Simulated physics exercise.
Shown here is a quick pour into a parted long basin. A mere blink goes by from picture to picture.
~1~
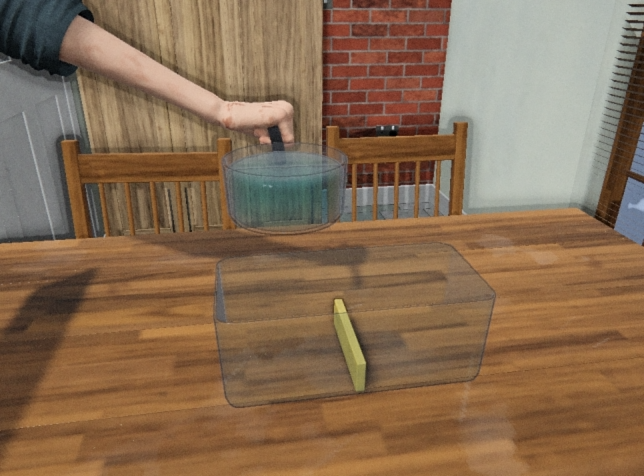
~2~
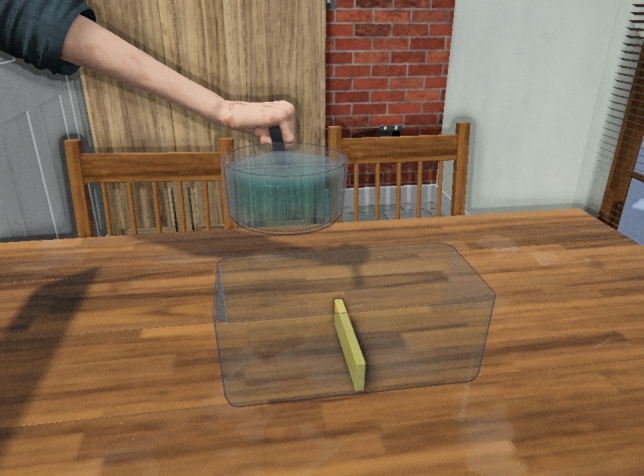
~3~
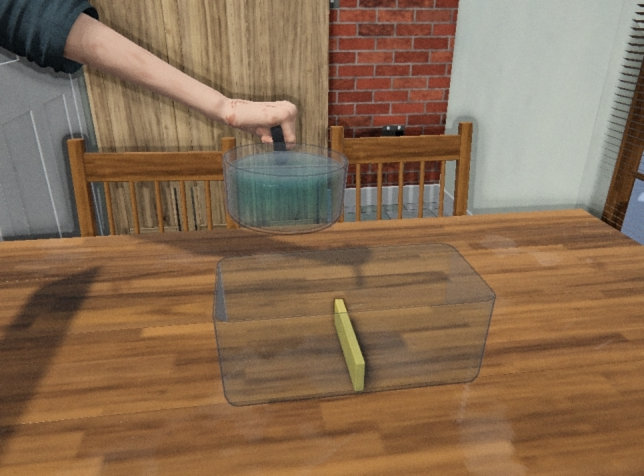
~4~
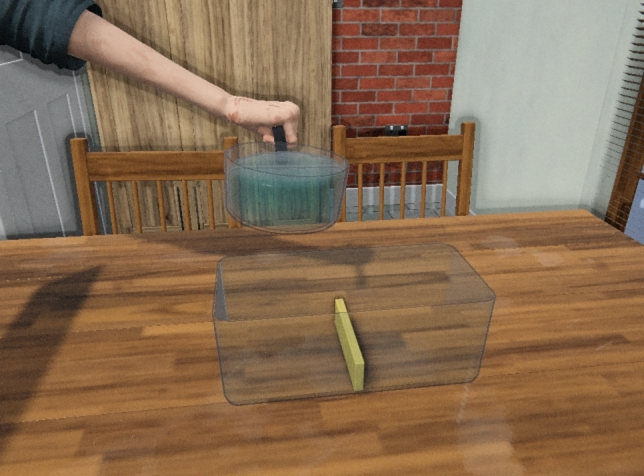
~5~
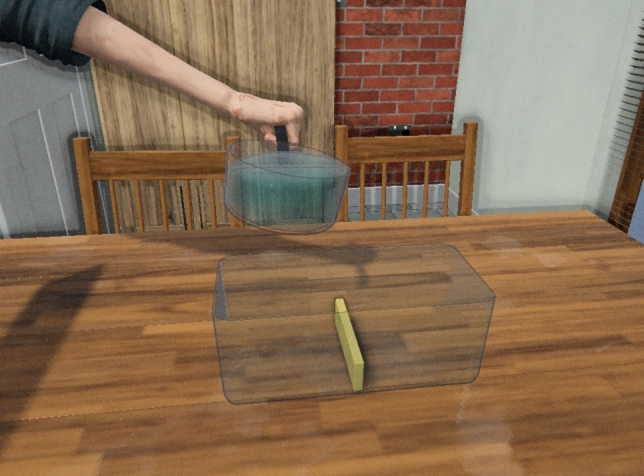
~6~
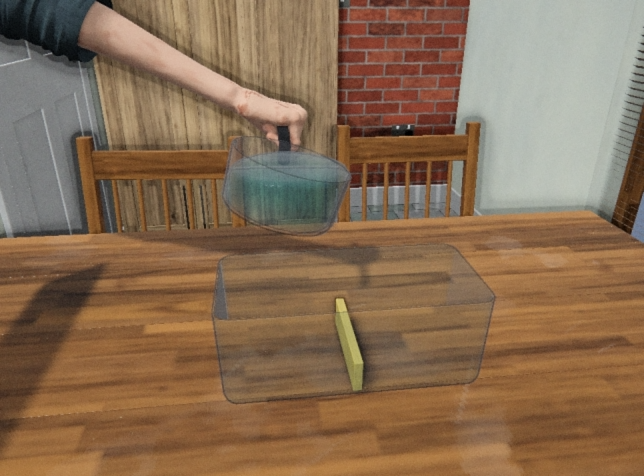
At a wooden dining table, a hand held a clear round container of teal water above a long see-through basin with a yellowish divider, then gradually tilted it down to the right.
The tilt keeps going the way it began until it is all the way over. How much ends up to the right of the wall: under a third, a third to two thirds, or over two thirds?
I predict a lot ends up right of the wall, past two thirds.
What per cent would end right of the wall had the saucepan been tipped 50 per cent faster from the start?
Close to 75 in a hundred.
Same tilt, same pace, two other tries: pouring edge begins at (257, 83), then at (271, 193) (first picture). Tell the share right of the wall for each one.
It comes to 30 % the first time and 5 % the second.
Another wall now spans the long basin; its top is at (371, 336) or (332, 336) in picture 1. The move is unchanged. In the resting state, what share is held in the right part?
First try 60 per cent, second try 90 per cent.
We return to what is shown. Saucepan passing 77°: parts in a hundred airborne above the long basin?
It's about 35 per cent.
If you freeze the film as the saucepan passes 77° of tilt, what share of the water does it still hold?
About 35 % remains.
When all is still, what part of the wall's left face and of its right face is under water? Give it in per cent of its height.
On the left it is 10 per cent, on the right 60.
A moment on, the saucepan is tipped on its side and 35 per cent is still to pour, 0 is left of the wall and 32 right of it.
Next, the saucepan is tipped right over and 3 per cent is still to pour, 10 is left of the wall and 83 right of it.
Then the saucepan is tipped right over and 0 per cent is still to pour, 16 is left of the wall and 84 right of it.
Later the saucepan is tipped right over and 0 per cent is still to pour, 16 is left of the wall and 84 right of it.
In the end 16 per cent lies left of the wall, 84 right of it and 0 outside.
